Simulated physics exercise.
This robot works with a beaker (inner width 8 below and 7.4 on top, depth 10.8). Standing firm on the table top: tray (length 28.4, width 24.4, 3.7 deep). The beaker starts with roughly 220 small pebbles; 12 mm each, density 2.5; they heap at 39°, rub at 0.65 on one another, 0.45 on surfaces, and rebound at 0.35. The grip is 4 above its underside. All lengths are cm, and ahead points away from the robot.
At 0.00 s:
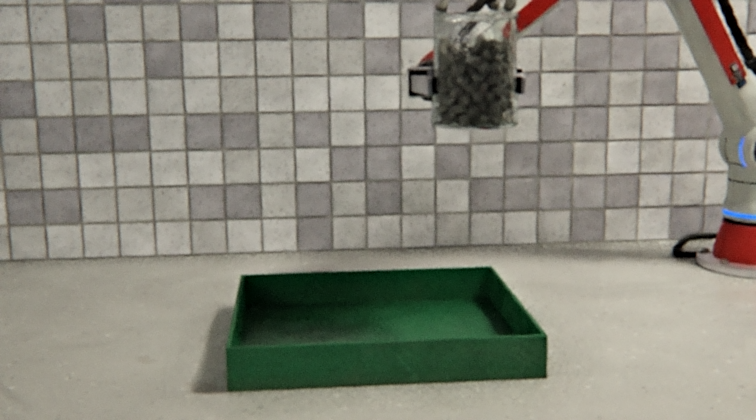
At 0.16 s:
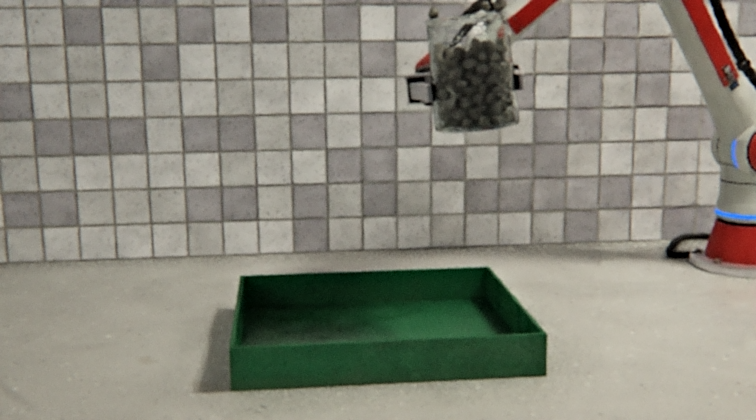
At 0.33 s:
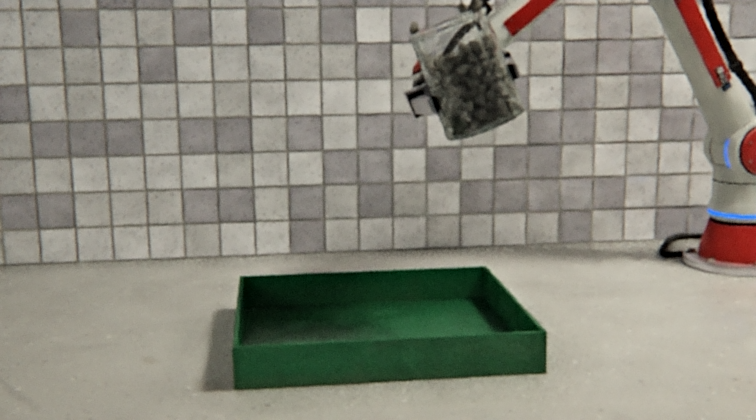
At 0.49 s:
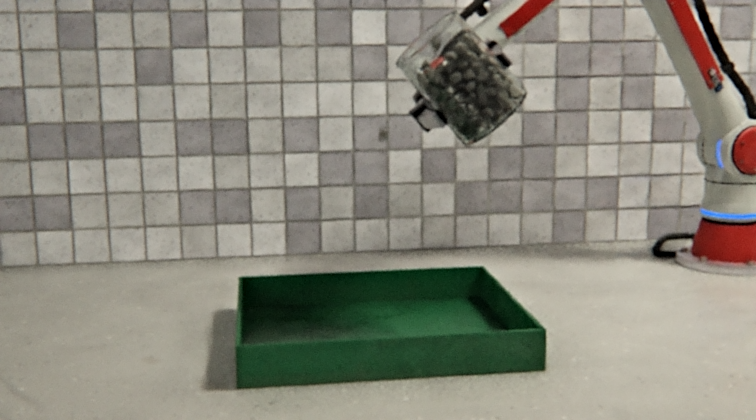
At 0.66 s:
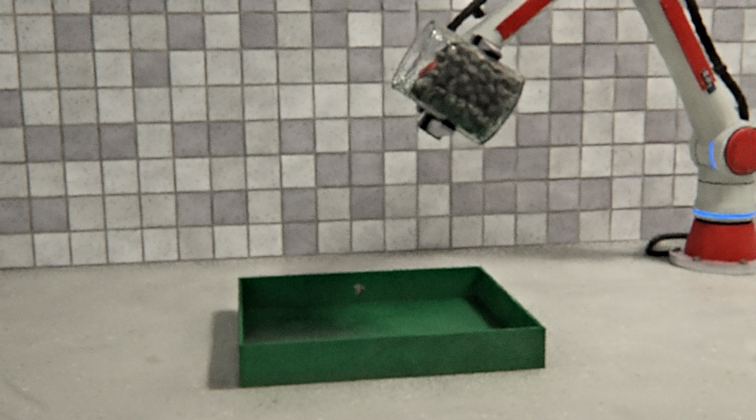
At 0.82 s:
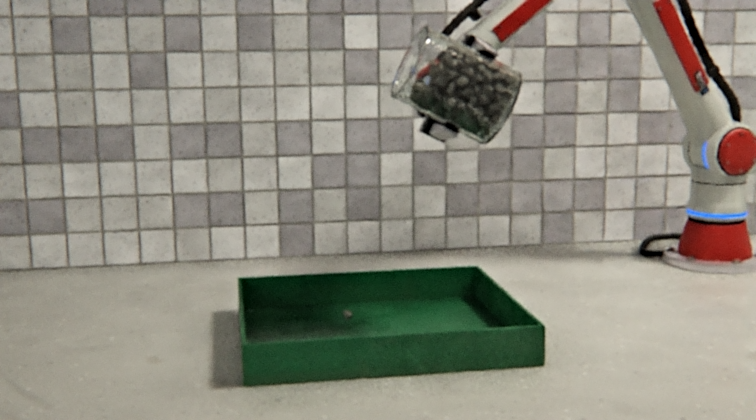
Above a green tray, a robot arm tilts a clear beaker of dark pebbles leftward, dropping one.
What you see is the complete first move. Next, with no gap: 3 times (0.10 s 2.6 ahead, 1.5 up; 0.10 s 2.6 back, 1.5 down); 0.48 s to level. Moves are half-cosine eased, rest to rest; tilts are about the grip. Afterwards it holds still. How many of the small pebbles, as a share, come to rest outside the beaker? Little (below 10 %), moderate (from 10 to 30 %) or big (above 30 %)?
A moderate share, from 10 to 30 %, ends outside the beaker.
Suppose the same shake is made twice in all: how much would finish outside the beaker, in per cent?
It would be near 15 per cent.
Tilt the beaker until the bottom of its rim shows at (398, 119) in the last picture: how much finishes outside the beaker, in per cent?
Some 50 per cent.
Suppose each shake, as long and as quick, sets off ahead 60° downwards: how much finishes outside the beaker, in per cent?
About 0 per cent.
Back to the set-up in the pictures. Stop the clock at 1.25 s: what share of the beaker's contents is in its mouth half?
About 40 per cent.
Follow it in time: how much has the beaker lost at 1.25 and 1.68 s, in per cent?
In turn: 10, 20.
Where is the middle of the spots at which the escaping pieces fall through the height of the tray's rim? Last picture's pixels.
Near (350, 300).
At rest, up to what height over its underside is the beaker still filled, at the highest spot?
About 10.0 cm.
After 1.25 s, tilted 63° forward, highest piece 29 above the table; 192 in the beaker, 11 in the tray, 15 in flight or on a rim.
After 1.68 s, tilted 27° forward, highest piece 31 above the table; 173 in the beaker, 45 in the tray.
After 2.10 s, level, highest piece 32 above the table; 173 in the beaker, 45 in the tray.
After 3.15 s, level, highest piece 32 above the table; 173 in the beaker, 45 in the tray.
At rest, 173 in the beaker, 45 in the tray. That is 21 % outside the beaker.
